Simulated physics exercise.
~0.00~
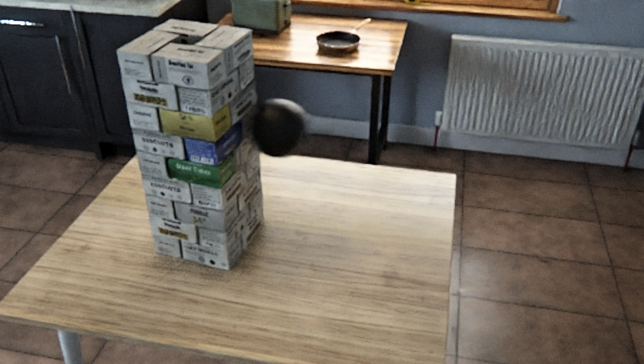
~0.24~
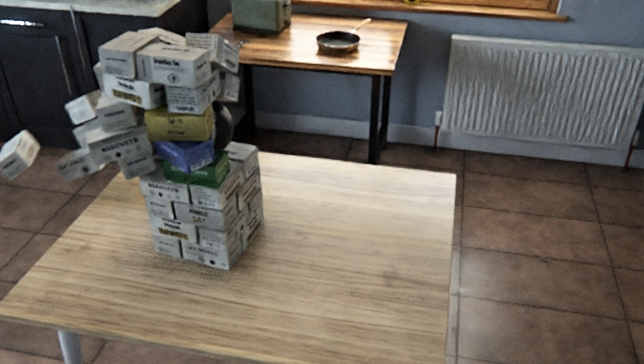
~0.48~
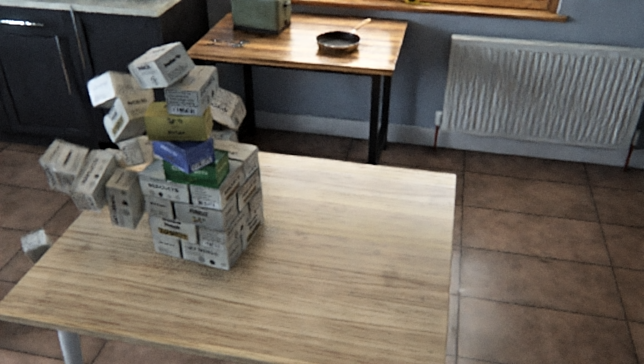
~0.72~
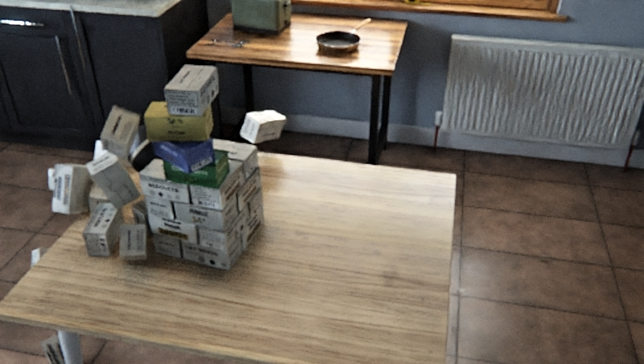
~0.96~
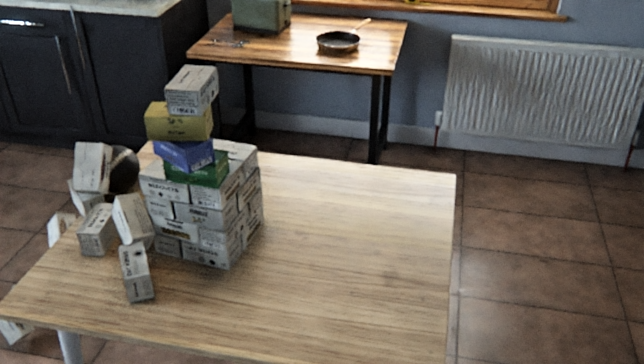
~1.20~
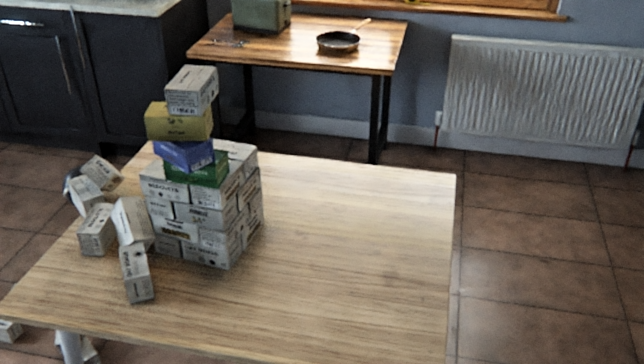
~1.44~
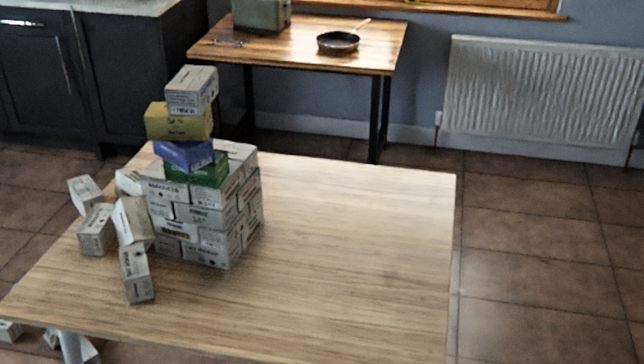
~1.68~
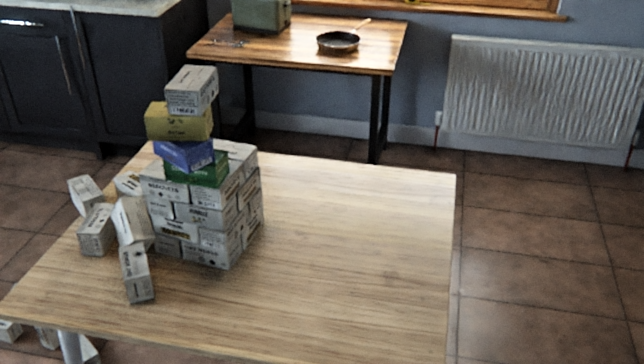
The video shows a dark ball striking a tower of tea packets on a wooden table, sending upper packets tumbling left and one falling behind, while a green, a blue and a yellow packet stay stacked with a pale one on top, above the largely intact base.
